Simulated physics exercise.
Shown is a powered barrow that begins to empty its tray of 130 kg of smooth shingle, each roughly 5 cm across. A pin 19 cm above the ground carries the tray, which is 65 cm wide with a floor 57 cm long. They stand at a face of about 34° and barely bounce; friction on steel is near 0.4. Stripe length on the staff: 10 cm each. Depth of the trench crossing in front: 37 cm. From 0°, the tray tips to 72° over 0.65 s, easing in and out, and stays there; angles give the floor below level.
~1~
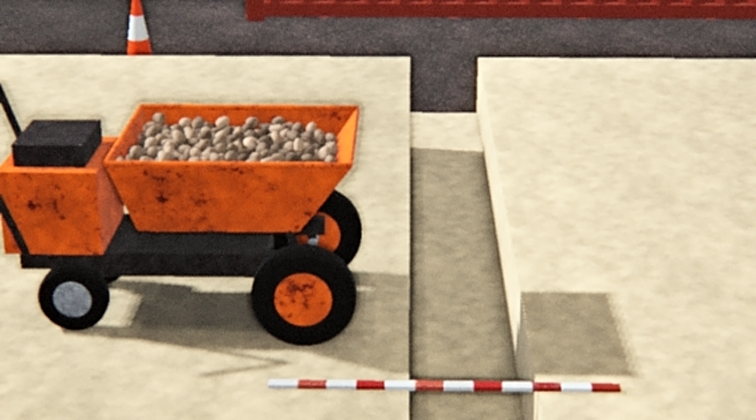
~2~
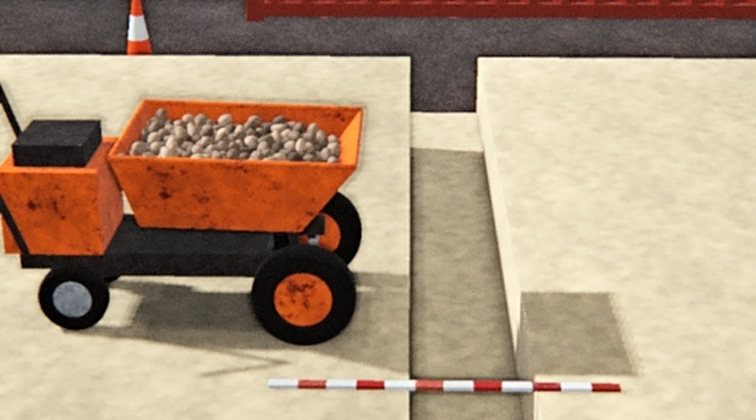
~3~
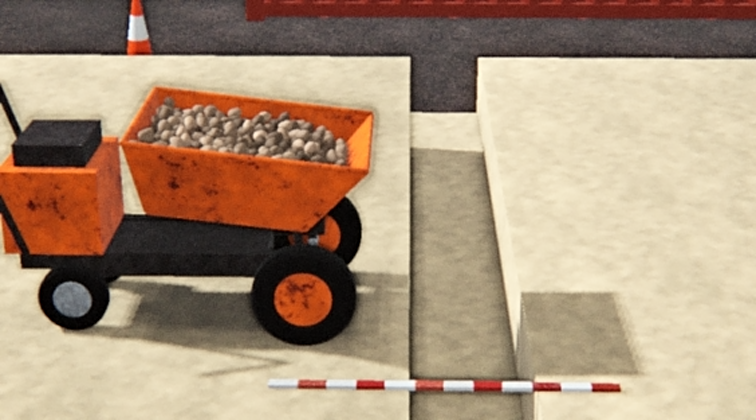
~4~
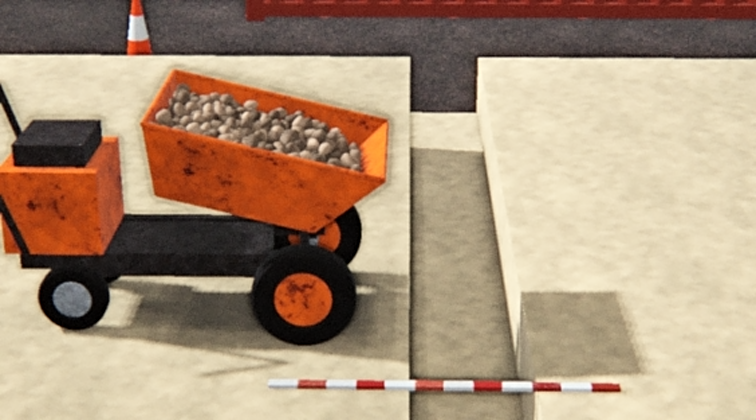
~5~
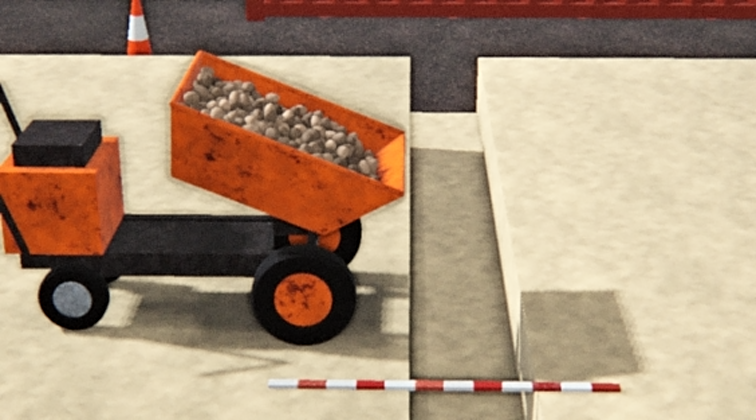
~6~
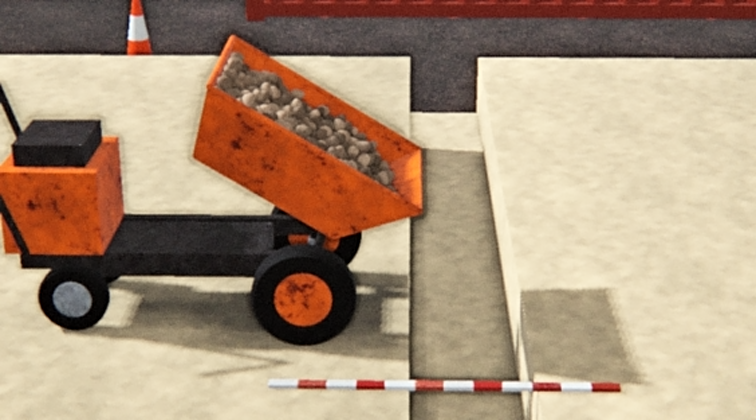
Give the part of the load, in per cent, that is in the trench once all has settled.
Close to 60 in a hundred.
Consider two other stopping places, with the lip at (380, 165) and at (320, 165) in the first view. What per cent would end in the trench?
Around 35 and then 85 percent.
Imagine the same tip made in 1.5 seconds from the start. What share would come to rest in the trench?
That works out at about 80 in a hundred.
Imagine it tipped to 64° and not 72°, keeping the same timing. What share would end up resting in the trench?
Then about 60 per cent.
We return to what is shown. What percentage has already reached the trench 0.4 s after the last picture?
About 30%.
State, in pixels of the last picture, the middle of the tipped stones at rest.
I'd put it close to (509, 369).
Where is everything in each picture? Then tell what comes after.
In the first picture, lip at (351, 166), floor tilted 0°, highest stones at (219, 136).
In the second picture, lip at (356, 167), floor tilted 2°, highest stones at (207, 133).
In the third picture, lip at (368, 172), floor tilted 6°, highest stones at (186, 118).
In the fourth picture, lip at (385, 181), floor tilted 14°, highest stones at (188, 100).
In the fifth picture, the tray is at 22°, its lip at (404, 194); the top of the load is at (208, 84).
In the sixth picture, lip at (422, 212), floor tilted 32°, highest stones at (238, 70).
Then, 0.2 s after the last picture the floor is at 61°, 100 % in the tray; the foremost stones are at (446, 235).
Then, 0.4 s after the last picture the floor is at 72°, 61 % in the tray, 30 % in the trench, 9 % past the trench; the foremost stones are at (557, 307).
Then, 0.8 s after the last picture the floor is at 72°, 13 % in the tray, 47 % in the trench, 40 % past the trench; the foremost stones are past the picture's edge.
Then, 2.8 s after the last picture the floor is at 72°, 0 % in the tray, 60 % in the trench, 40 % past the trench; the foremost stones are past the picture's edge.
